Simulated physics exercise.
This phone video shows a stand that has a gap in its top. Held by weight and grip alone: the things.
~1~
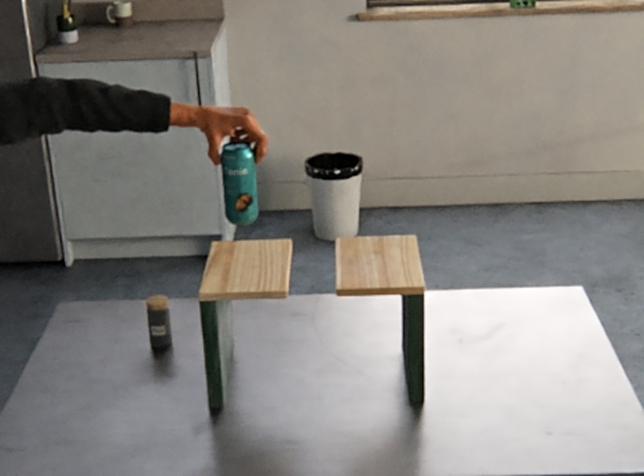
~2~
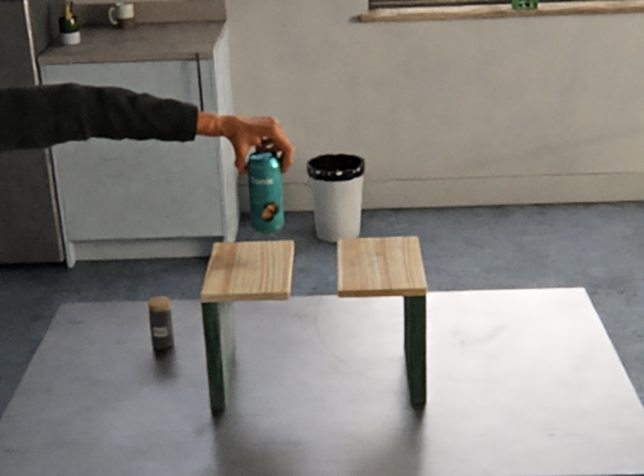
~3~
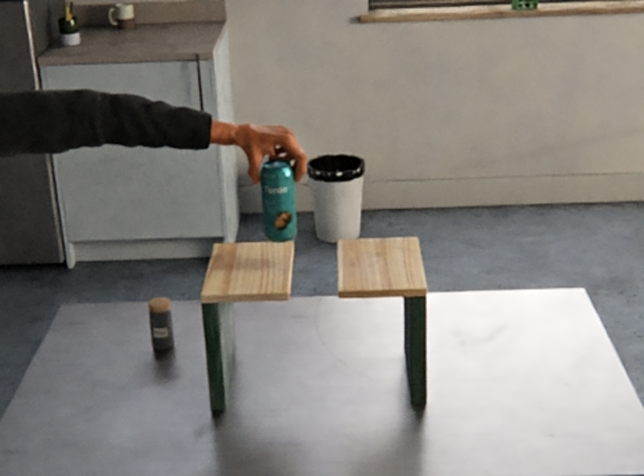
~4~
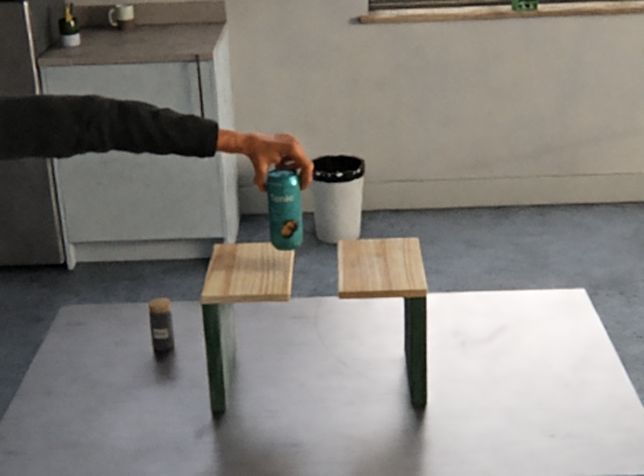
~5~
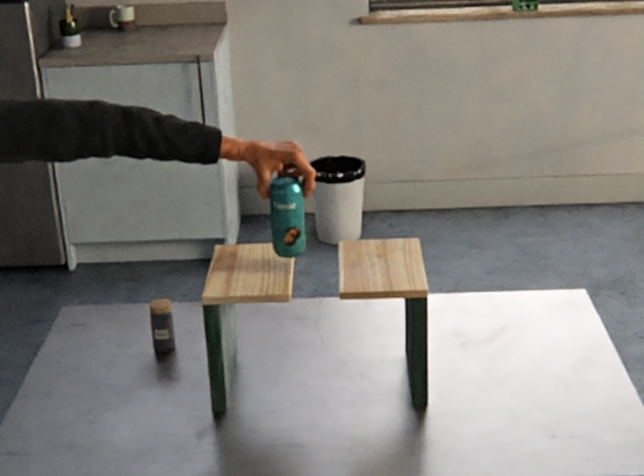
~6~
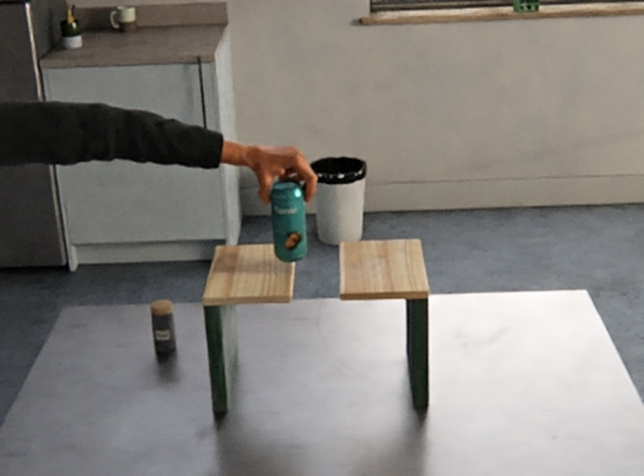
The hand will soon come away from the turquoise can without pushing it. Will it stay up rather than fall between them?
Well, it doesn't make it past the gap, sadly.
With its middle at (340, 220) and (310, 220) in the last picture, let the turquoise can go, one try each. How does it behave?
Try one: It gets jammed. Try two: It slips past.
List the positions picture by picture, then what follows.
In the first frame, being brought over the gap; turquoise can (239, 184); grey shaker (159, 322).
In the second frame, being brought over the gap; turquoise can (266, 193); grey shaker (161, 323).
In the third frame, being brought over the gap; turquoise can (279, 202); grey shaker (161, 324).
In the fourth frame, being brought over the gap; turquoise can (285, 210); grey shaker (162, 325).
In the fifth frame, being brought over the gap; turquoise can (288, 217); grey shaker (163, 325).
In the sixth frame, held still over the gap; turquoise can (289, 222); grey shaker (164, 326).
Then, 0.20 s after the last picture, turquoise can slid a little near (289, 232).
Then, 0.30 s after the last picture, turquoise can resting near (289, 232).
At rest, both in place. Seen from the same camera at the end, turquoise can near (289, 232). The can stays on top.
